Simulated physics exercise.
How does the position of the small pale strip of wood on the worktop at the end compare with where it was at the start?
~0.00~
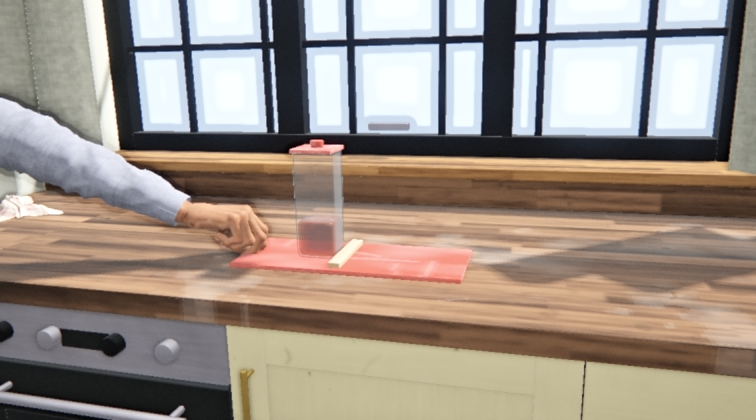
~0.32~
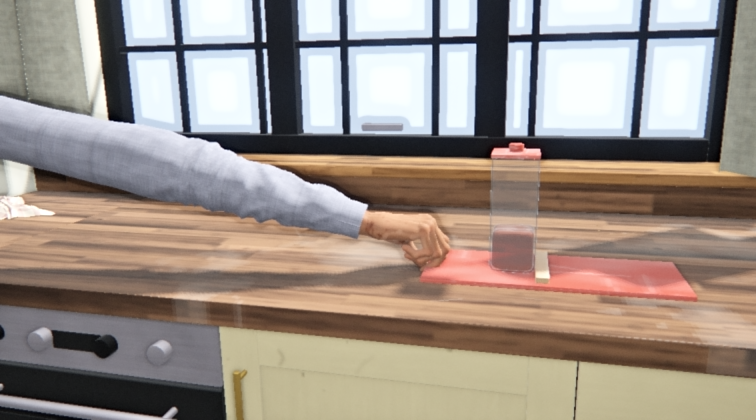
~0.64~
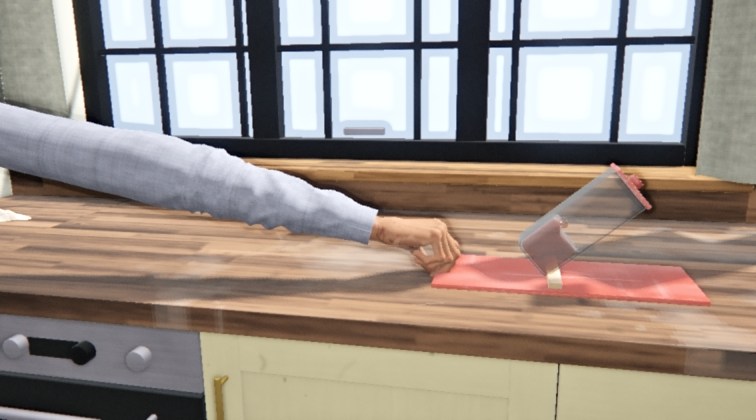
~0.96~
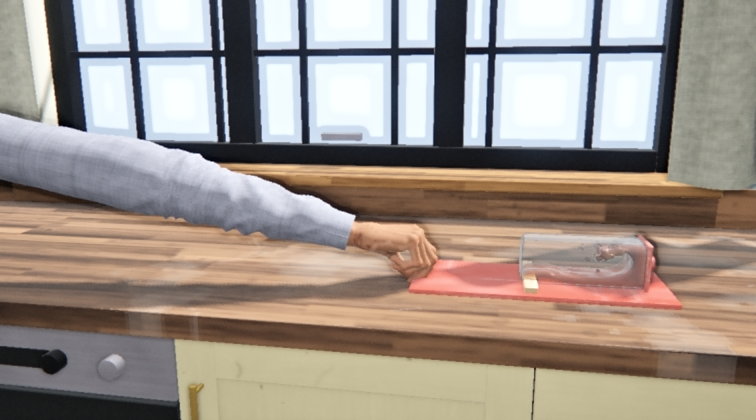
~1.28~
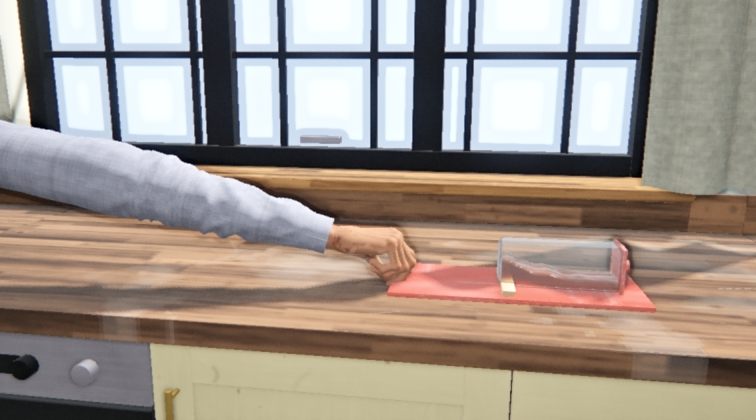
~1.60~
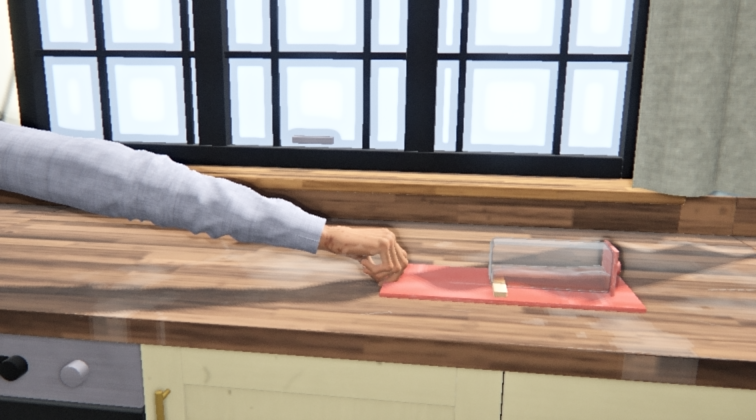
It ends up farther to the right along the worktop, having travelled there with the red board it sits on.
On a wooden kitchen worktop below a window, a hand slid a red board to the right with a clear, red-capped flask standing on it, then the board stopped and the flask tipped over to the right, ending on its side on the board.
